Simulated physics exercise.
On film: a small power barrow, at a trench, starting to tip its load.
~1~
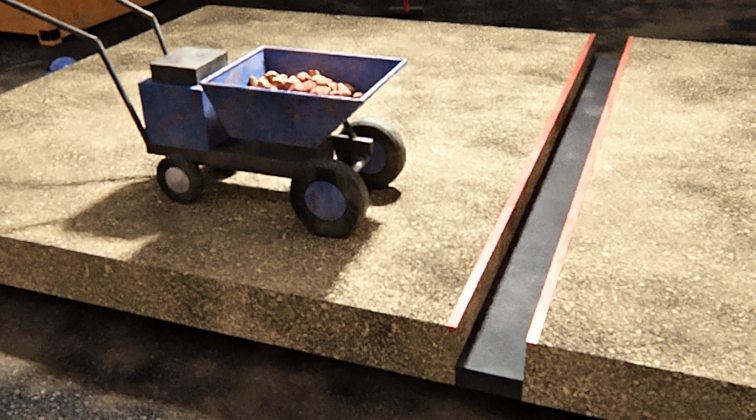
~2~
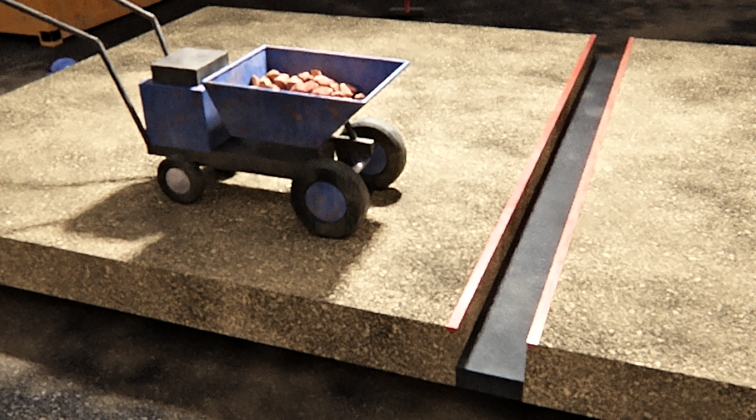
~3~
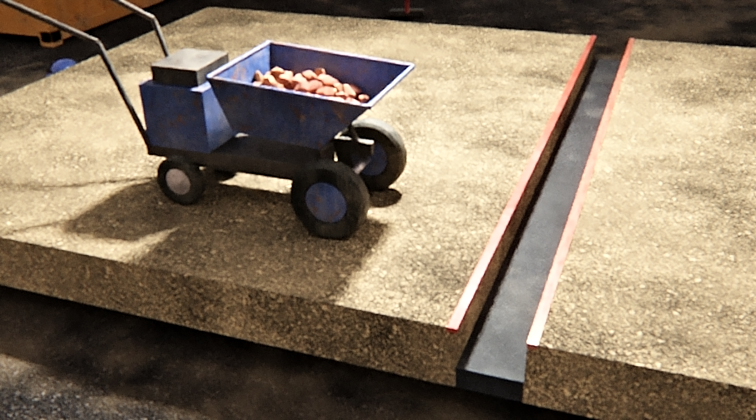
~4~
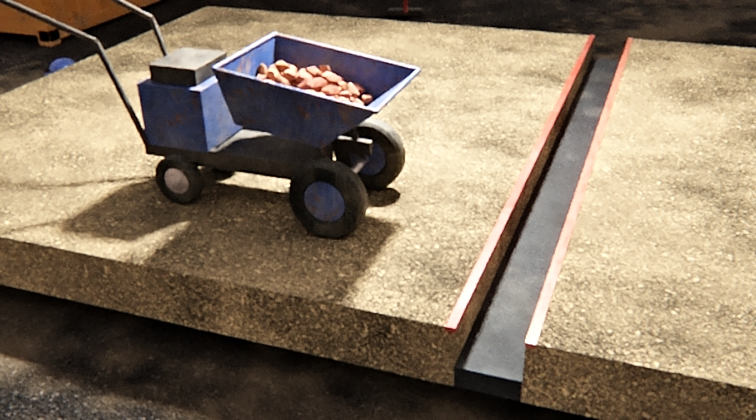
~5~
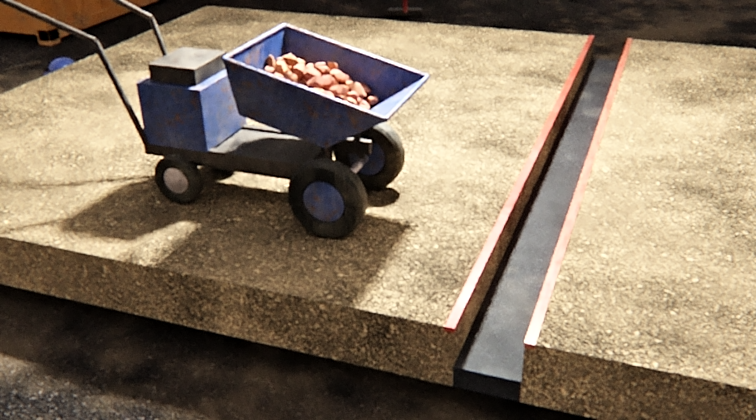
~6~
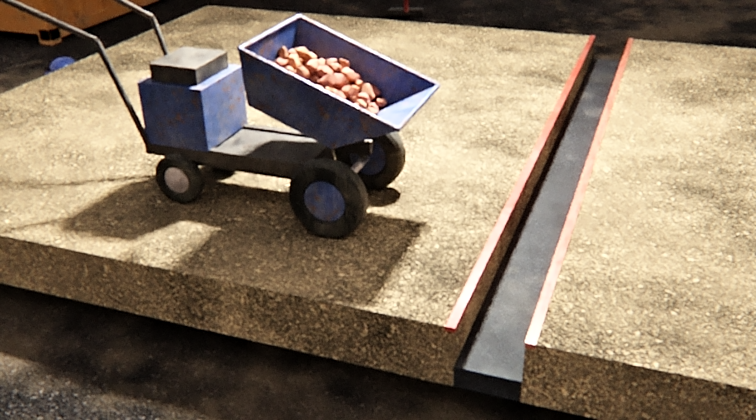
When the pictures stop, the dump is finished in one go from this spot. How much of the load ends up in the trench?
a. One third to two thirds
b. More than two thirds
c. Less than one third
The answer is a.
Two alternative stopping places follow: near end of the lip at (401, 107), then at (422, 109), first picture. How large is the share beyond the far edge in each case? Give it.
Try 1 about 0 %, try 2 about 0 %.
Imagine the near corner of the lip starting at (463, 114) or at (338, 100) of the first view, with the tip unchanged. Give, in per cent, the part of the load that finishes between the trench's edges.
Result: 20 in a hundred, then 30 in a hundred.
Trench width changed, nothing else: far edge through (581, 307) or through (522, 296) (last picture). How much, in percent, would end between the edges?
I'd say some 50 in a hundred, followed by 50 in a hundred.
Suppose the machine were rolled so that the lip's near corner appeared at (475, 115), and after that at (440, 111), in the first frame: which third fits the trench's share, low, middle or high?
The first stop gives under a third, while the second gives above two thirds.
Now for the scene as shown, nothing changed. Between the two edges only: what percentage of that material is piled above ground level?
I'd estimate around 0 %.
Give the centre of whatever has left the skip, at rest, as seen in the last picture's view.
Resting centre, last frame: Roughly (511, 256).
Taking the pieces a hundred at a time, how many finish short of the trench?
Around 30 %.
Soon after the last picture, skip tipped steeply; all in the skip.
A little later, skip tipped right over; about two thirds in the skip; about a third short of the trench; a small part in or heaped over the trench.
Later still, skip tipped right over; about a quarter in the skip; about a third short of the trench; about half in or heaped over the trench.
At rest, skip tipped right over; about a quarter in the skip; about a third short of the trench; about half in or heaped over the trench; none beyond it.
